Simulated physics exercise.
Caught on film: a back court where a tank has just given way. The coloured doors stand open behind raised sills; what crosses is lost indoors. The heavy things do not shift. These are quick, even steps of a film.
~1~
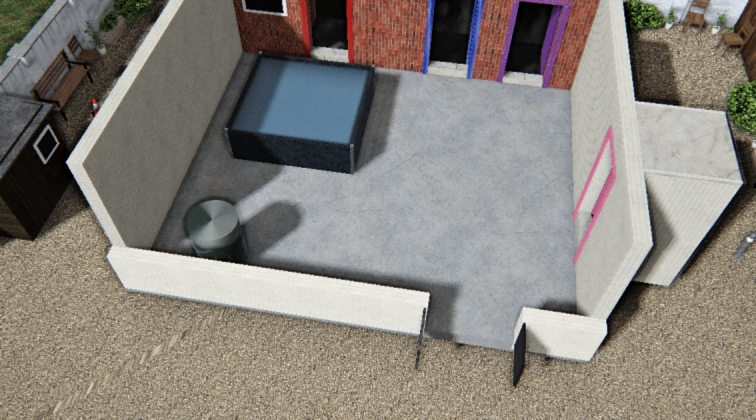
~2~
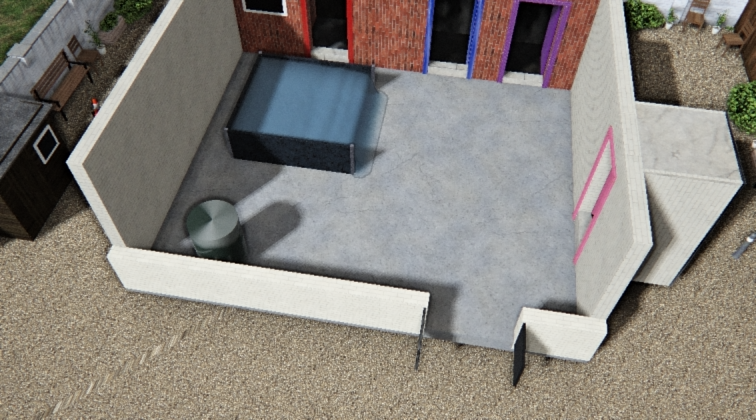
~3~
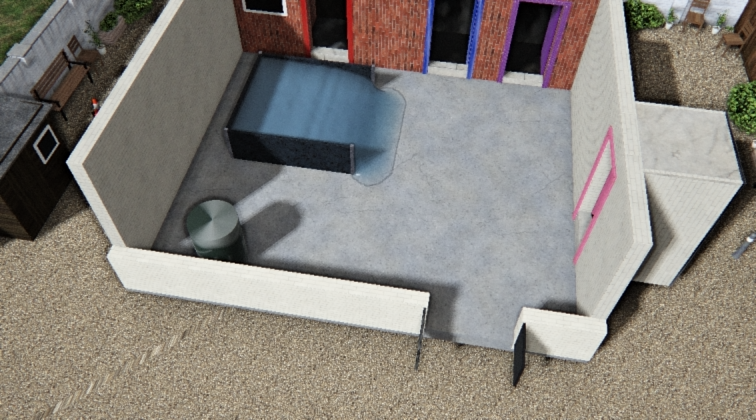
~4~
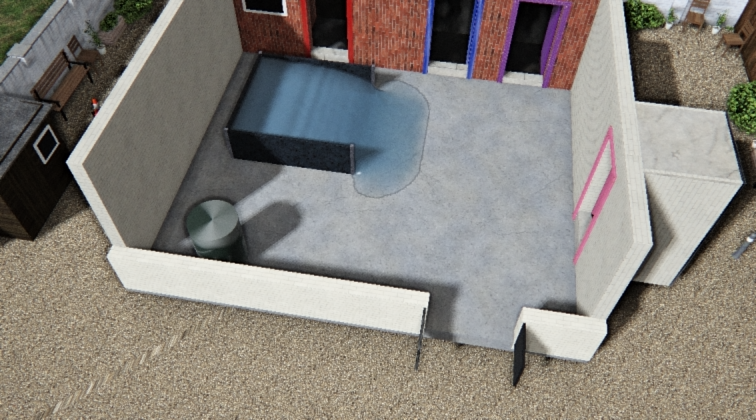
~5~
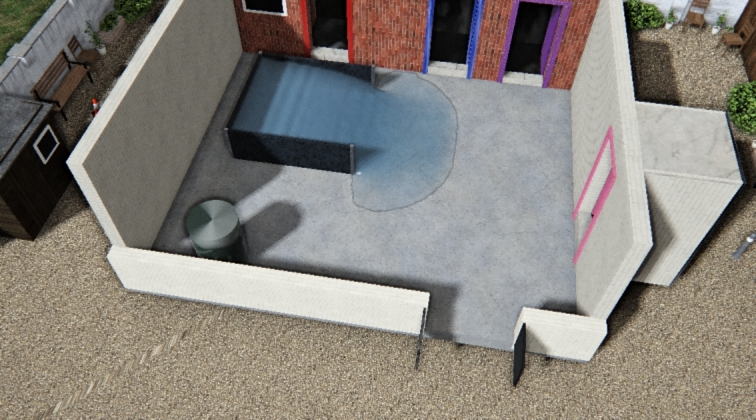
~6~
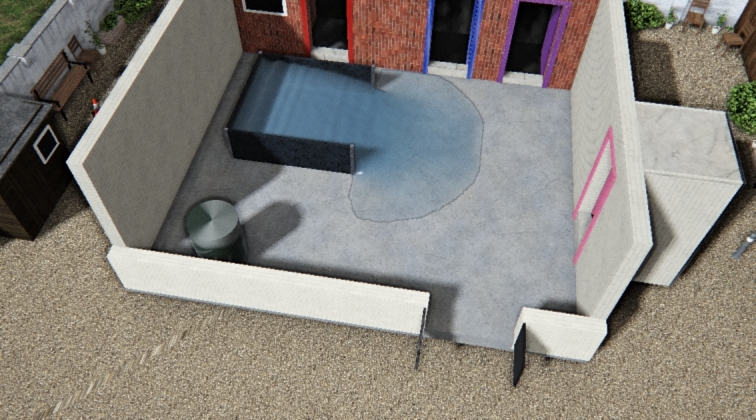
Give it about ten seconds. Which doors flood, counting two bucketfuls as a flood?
In the end: The blue door admits no more than that; the purple door lets in a lot; the red door admits no more than that; the pink door admits no more than that.
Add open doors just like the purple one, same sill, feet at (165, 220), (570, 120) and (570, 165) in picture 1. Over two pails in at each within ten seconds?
One after the other: Stays under, goes over, takes more.
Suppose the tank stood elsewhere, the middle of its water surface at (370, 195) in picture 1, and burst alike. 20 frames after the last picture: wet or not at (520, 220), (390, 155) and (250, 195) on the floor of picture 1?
One after the other: Under water, dry, no water.
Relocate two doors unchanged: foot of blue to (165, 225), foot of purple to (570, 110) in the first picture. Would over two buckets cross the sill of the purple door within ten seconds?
In short: The purple door passes that mark.
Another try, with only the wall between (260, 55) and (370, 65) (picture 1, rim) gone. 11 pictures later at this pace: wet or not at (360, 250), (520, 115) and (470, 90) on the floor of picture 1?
As listed: Clear, wet, awash.
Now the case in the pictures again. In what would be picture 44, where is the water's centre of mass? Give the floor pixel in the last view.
I would point to (449, 184).
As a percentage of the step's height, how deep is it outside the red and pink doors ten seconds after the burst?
In turn 10 and 30 per cent.
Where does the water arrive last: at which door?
Last comes the red one.
A moment on, water covers 45 % of the floor; the blue door wet at the sill, nothing in, the purple door wet at the sill, nothing in, the red door not reached, the pink door not reached.
Next, water covers 50 % of the floor; the blue door wet at the sill, nothing in, the purple door wet at the sill, nothing in, the red door not reached, the pink door wet at the sill, nothing in.
Then, water covers 55 % of the floor; the blue door wet at the sill, nothing in, the purple door over two buckets in, the red door not reached, the pink door wet at the sill, nothing in.
Later, water covers 70 % of the floor; the blue door wet at the sill, nothing in, the purple door far over two buckets in, the red door not reached, the pink door wet at the sill, nothing in.
In the end, water covers 95 % of the floor; the blue door wet at the sill, nothing in, the purple door far over two buckets in, the red door wet at the sill, nothing in, the pink door wet at the sill, nothing in.
